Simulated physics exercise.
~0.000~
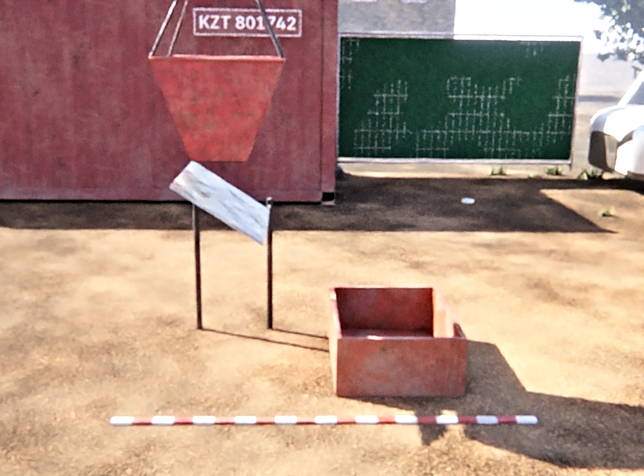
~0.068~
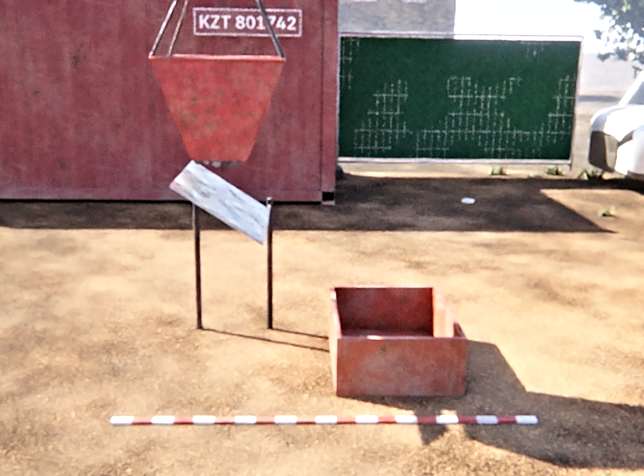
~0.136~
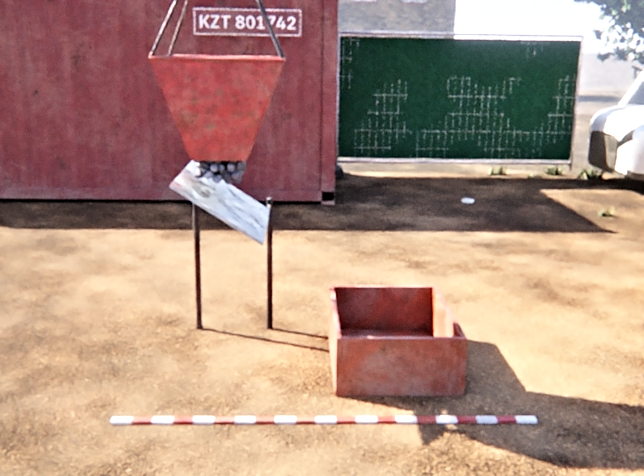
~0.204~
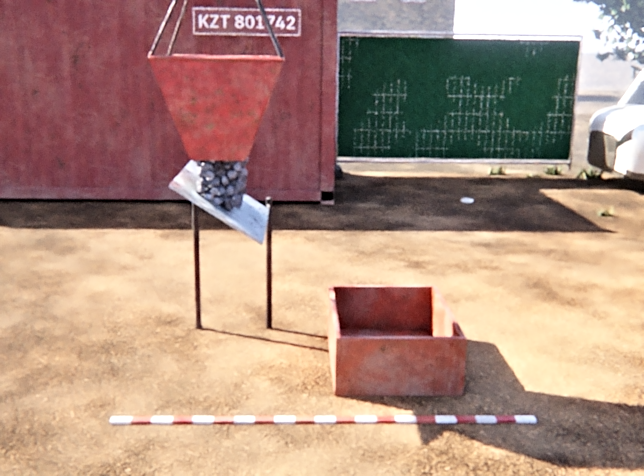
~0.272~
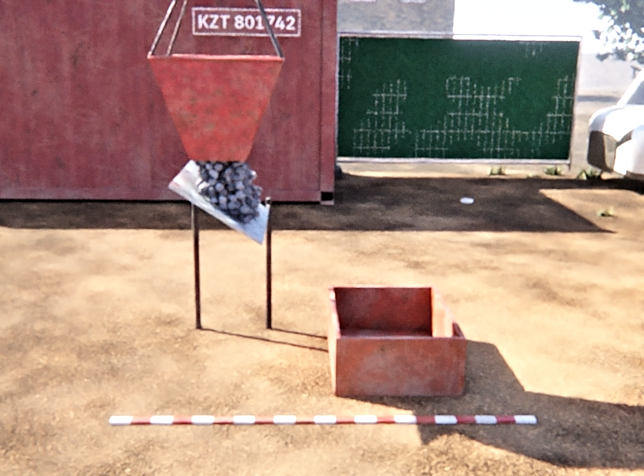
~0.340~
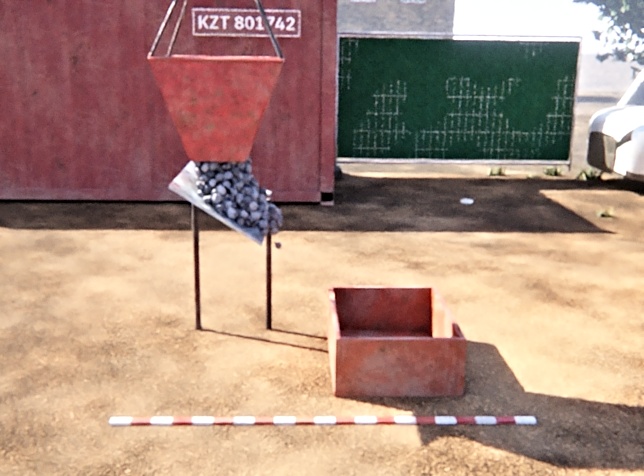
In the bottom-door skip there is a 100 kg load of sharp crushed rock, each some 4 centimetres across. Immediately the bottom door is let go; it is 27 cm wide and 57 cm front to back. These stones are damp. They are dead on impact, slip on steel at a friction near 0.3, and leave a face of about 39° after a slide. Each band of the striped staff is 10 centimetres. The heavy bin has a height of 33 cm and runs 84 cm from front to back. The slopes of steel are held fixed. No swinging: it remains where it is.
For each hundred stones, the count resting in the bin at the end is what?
It is about 19.
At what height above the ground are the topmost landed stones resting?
Looks like they stop near 24 cm off the ground.
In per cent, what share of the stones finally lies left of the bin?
Something like 70 per cent, roughly.
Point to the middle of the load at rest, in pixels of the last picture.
Near (320, 354).
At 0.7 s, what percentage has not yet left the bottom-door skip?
Near 0 % is still in there.
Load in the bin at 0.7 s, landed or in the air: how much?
Near 5 percent at that time.
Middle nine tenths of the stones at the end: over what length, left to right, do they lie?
I'd put it at close to 90 cm.
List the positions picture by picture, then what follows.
The outlet is at (219, 151); nothing has dropped yet, in the first frame.
The outlet is at (219, 151); 6 % is out, in the second frame.
The outlet is at (218, 151); 16 % is out, the lowest stones still above the rim at (229, 172), 112 cm up, in the third frame.
The outlet is at (218, 150); 30 % is out, the lowest stones still above the rim at (232, 196), 99 cm up, in the fourth frame.
The outlet is at (218, 151); 44 % is out, the lowest stones still above the rim at (252, 208), 91 cm up, in the fifth frame.
The outlet is at (217, 151); 58 % is out, the lowest stones still above the rim at (275, 228), 82 cm up, in the sixth frame.
After 0.7 s, 0 % in the bottom-door skip, 39 % on the steel, 55 % falling or lying left of the bin, 6 % falling or lying in the bin; the stones farthest right are at (381, 345).
After 1.1 s, 0 % in the bottom-door skip, 2 % on the steel, 71 % falling or lying left of the bin, 18 % falling or lying in the bin, 8 % falling or lying beside or right of the bin; the stones farthest right are at (441, 358).
After 1.7 s, 0 % in the bottom-door skip, 69 % falling or lying left of the bin, 19 % falling or lying in the bin, 12 % falling or lying beside or right of the bin; the stones farthest right are at (449, 363).
After 2.6 s, 0 % in the bottom-door skip, 69 % falling or lying left of the bin, 19 % falling or lying in the bin, 12 % falling or lying beside or right of the bin; the stones farthest right are at (449, 363).
After 4.5 s, 0 % in the bottom-door skip, 69 % left of the bin, 19 % in the bin, 12 % beside or right of the bin; the stones farthest right are at (449, 363).
